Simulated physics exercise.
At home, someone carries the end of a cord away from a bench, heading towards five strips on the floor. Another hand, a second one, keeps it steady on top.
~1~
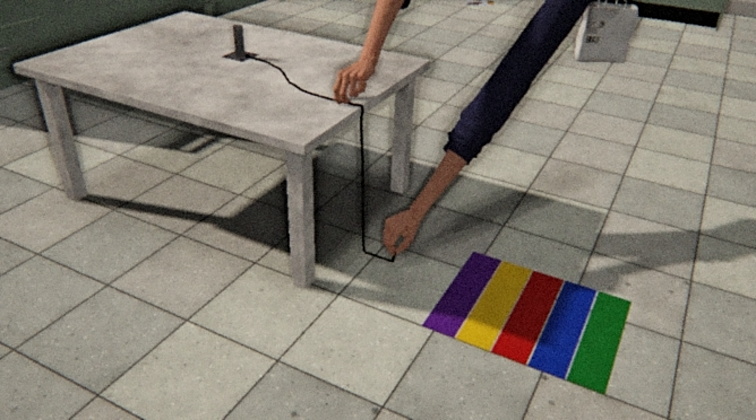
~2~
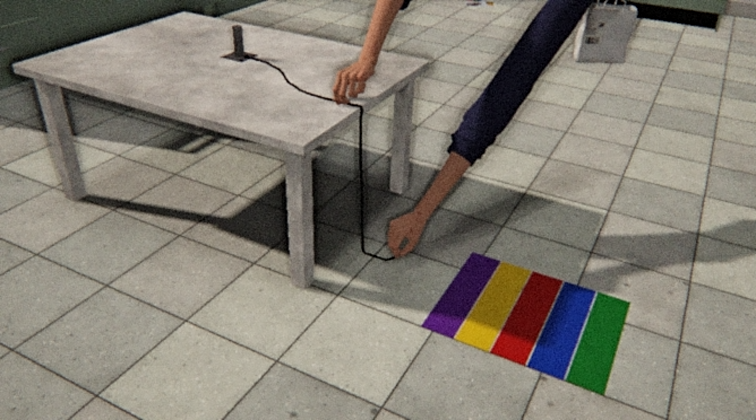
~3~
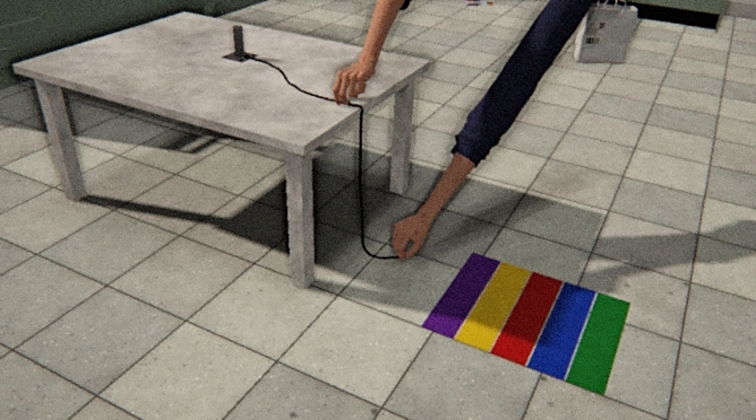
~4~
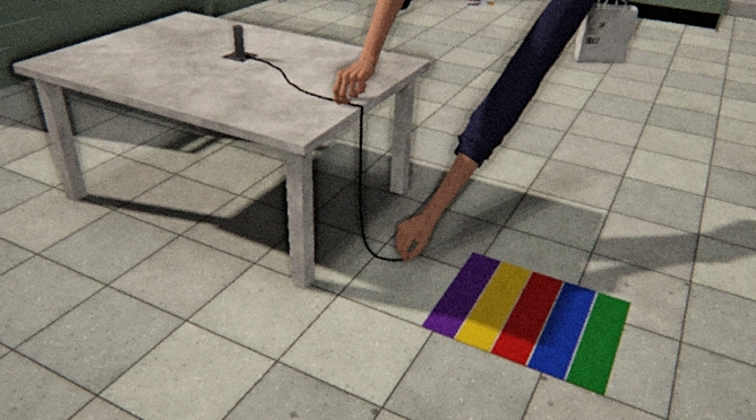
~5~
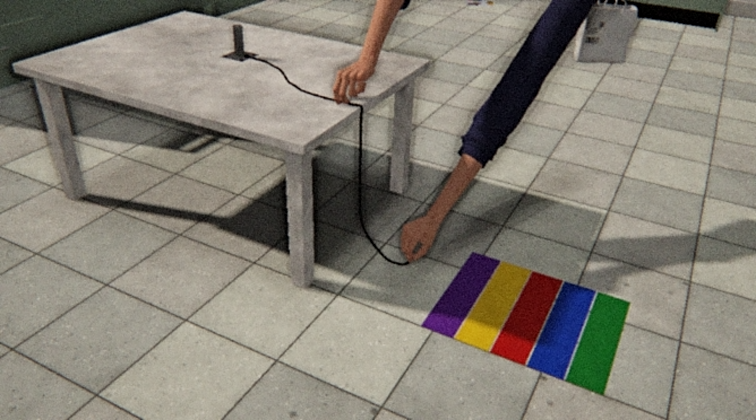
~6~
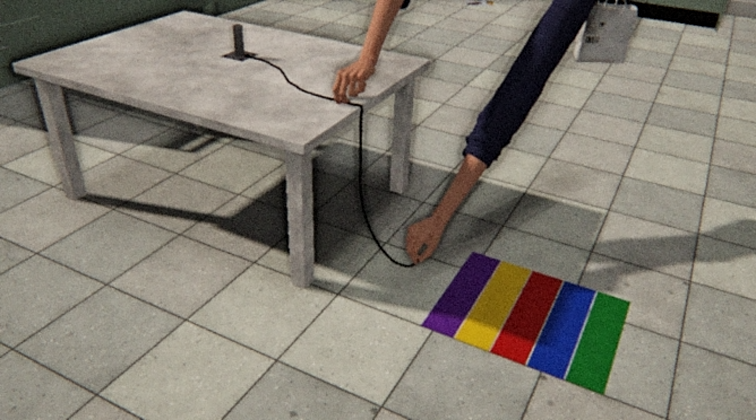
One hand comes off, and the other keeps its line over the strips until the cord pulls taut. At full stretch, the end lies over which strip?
Over the yellow strip.
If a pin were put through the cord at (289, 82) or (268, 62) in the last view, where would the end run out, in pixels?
Roughly (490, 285), then roughly (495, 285).
A little later, end near (446, 270); short of the strips.
Next, end near (479, 281); over purple.
When it is tight, end near (499, 287); over yellow. It gets as far as the yellow strip.
